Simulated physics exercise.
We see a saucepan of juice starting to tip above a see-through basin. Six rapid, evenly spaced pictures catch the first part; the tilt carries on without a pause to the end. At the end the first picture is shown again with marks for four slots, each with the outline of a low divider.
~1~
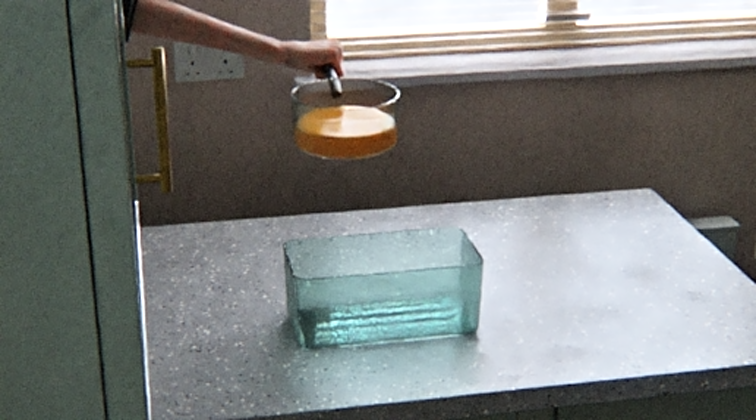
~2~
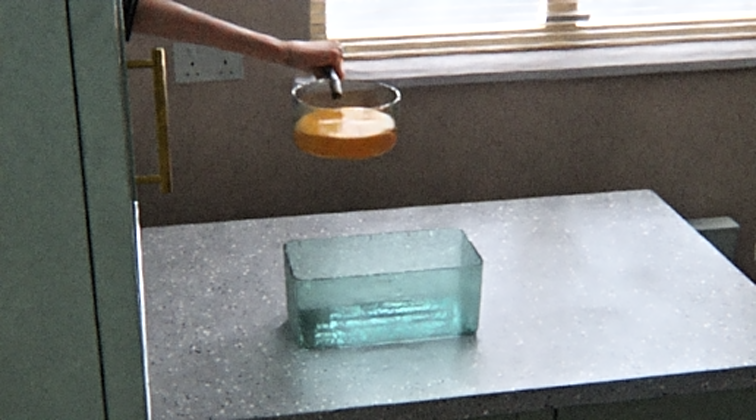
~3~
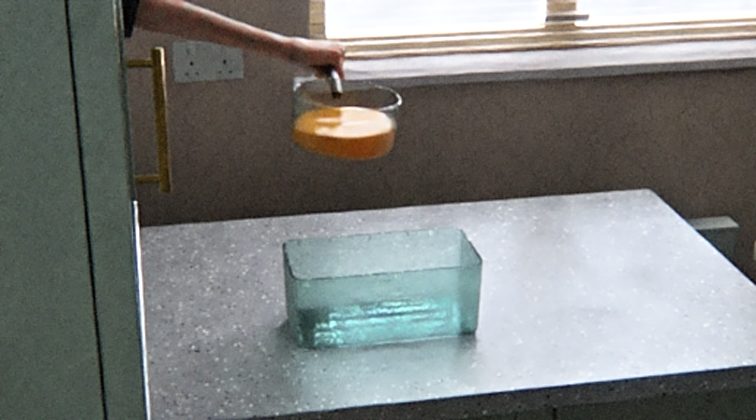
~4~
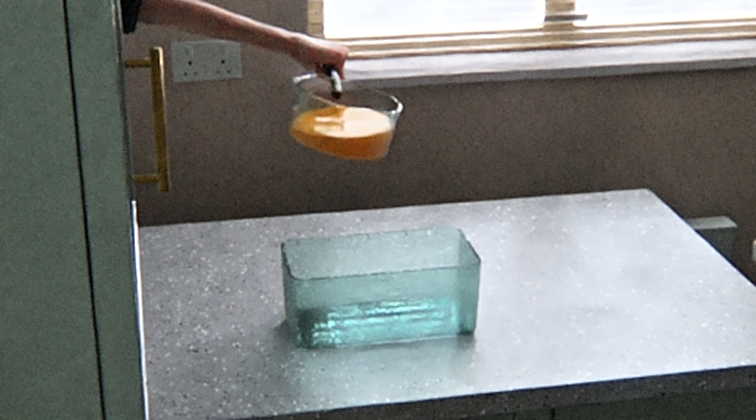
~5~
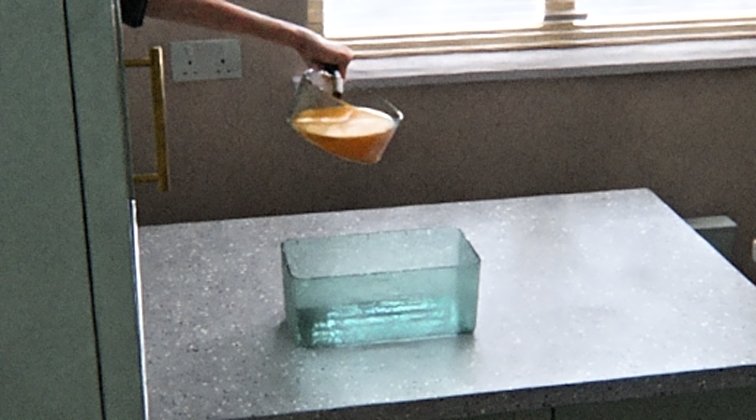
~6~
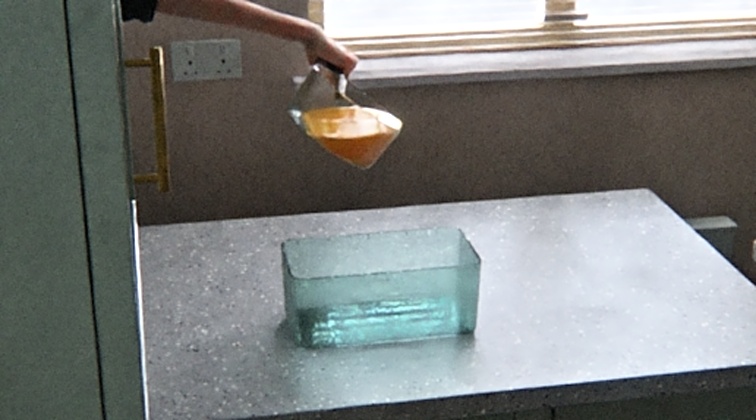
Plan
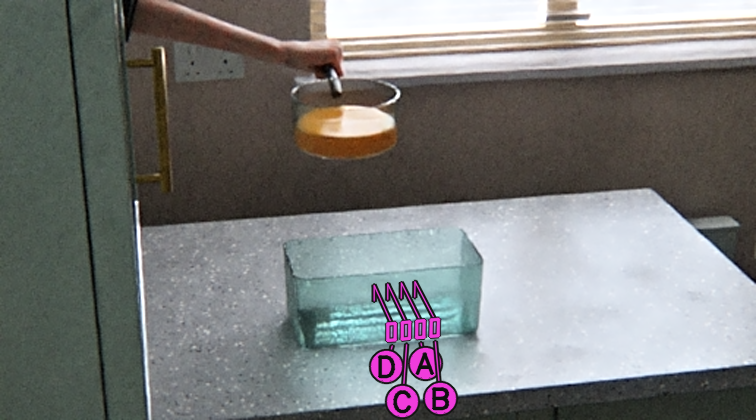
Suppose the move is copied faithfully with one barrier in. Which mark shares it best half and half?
Use slot B.
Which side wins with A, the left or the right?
More ends on the right.
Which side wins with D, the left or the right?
The right side.
On the marked copy, A at (421, 342); B at (435, 341); C at (406, 344); D at (392, 345).
With A, about 31 % ends left of the wall and 68 % right of it.
With B, about 49 % ends left of the wall and 50 % right of it.
With C, about 19 % ends left of the wall and 79 % right of it.
With D, about 13 % ends left of the wall and 86 % right of it.
